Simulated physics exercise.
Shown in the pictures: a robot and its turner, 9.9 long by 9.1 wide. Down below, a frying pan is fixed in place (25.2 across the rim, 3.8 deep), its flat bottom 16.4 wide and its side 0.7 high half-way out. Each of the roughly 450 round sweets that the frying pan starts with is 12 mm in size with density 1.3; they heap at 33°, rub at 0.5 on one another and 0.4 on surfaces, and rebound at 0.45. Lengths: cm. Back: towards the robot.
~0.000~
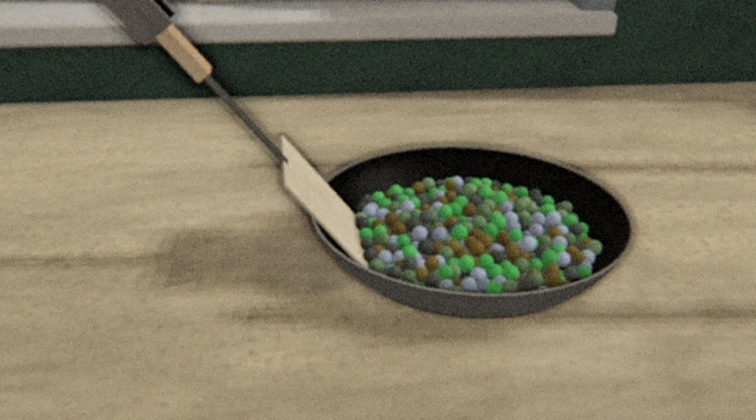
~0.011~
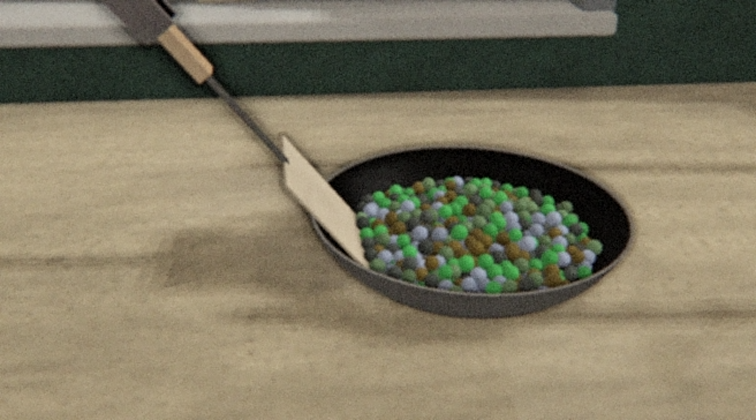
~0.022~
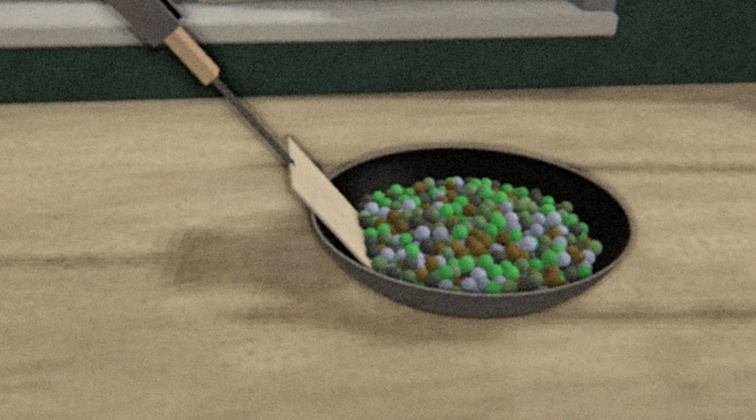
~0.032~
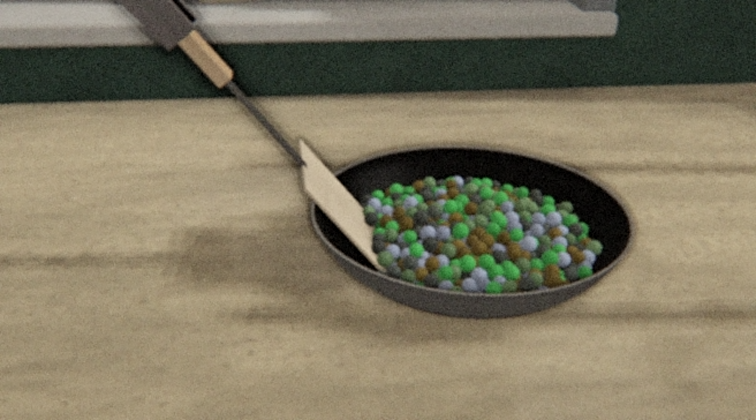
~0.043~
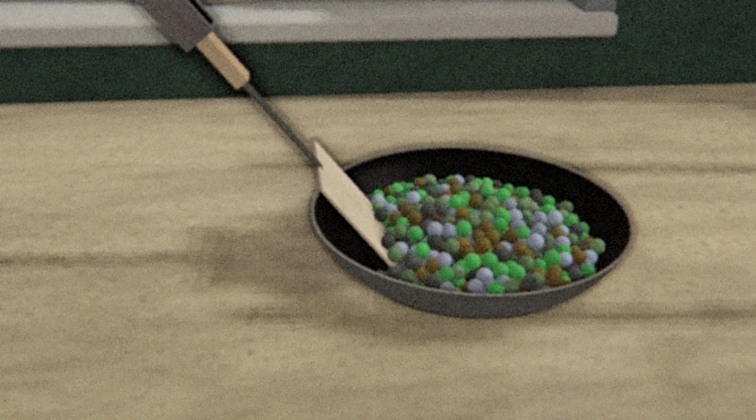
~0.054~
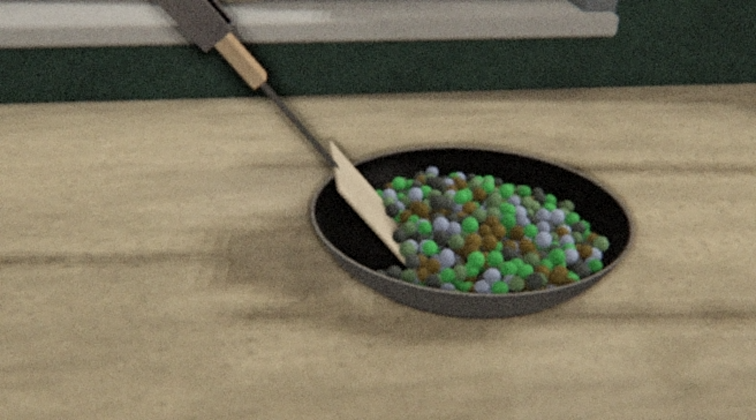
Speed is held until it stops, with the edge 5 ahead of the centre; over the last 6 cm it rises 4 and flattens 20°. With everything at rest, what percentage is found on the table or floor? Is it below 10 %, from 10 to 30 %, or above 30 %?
From 10 to 30 %.
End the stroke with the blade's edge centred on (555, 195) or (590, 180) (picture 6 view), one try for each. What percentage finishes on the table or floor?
First try roughly 25 percent, second roughly 35 percent.
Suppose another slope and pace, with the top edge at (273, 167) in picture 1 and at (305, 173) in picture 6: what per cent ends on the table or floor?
Near 5 in a hundred.
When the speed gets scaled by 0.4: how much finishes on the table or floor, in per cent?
Some 0 per cent.
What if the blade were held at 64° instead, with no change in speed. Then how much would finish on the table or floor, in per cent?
Some 20 in a hundred.
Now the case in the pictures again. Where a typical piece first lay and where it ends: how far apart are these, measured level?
The value is roughly 4 cm.
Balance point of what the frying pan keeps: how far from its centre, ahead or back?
Some 4.5 cm ahead.
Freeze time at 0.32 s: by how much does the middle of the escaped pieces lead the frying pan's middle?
Distance ahead of centre: Approx. 20 cm.
After 0.08 s, sloping 51°, highest piece 6 above the table; 453 in the frying pan.
After 0.11 s, sloping 45°, highest piece 7 above the table; 453 in the frying pan.
After 0.32 s, sloping 32°, highest piece 6 above the table; 372 in the frying pan, 76 on the table or floor, 5 on the blade or in flight.
After 1.37 s, sloping 32°, highest piece 4 above the table; 372 in the frying pan, 81 on the table or floor.
At rest, 372 in the frying pan, 81 on the table or floor. That is 18 % on the table or floor.
